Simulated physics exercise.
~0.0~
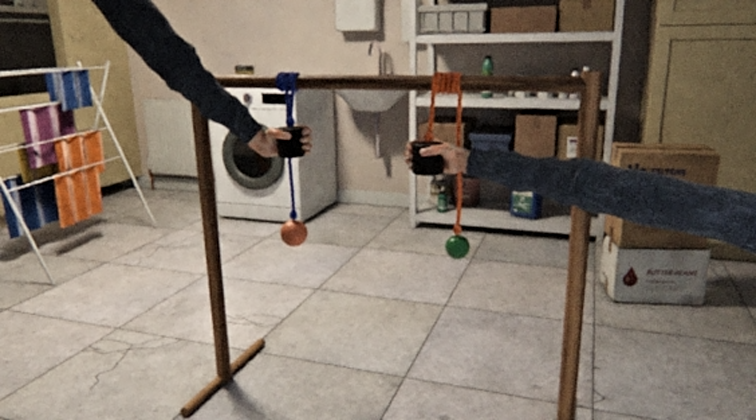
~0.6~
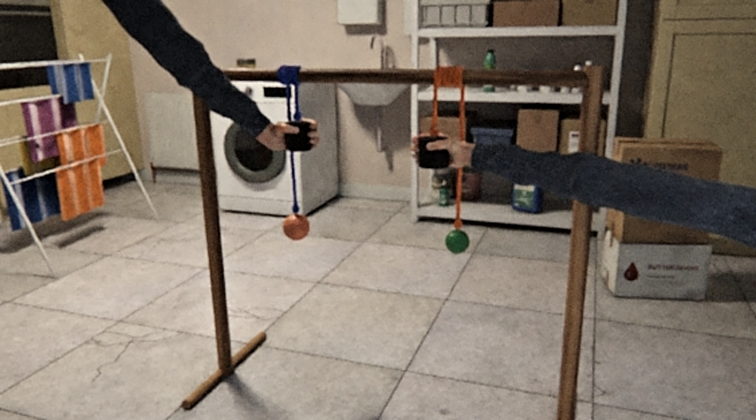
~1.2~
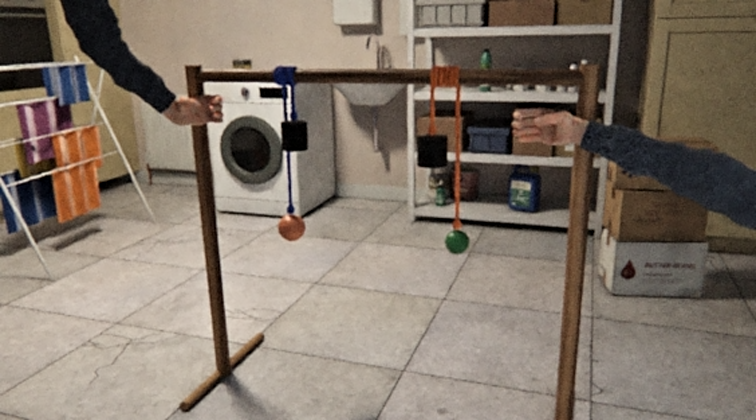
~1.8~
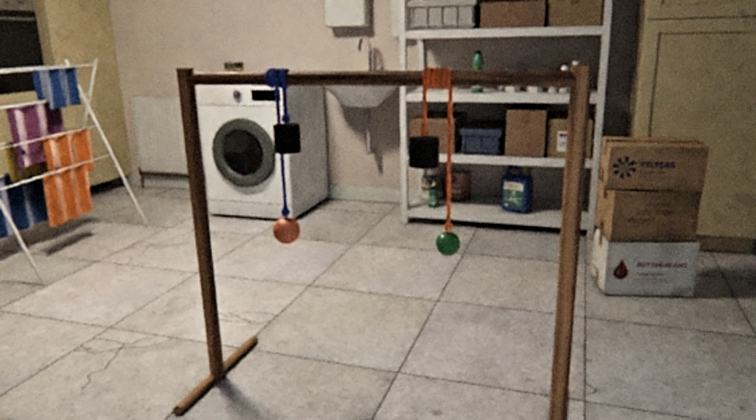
In a laundry room, two hands held black blocks on a blue rope and an orange rope looped over a wooden rail, then let go and drew back out of view, and both blocks and the balls below stayed hanging above the floor.
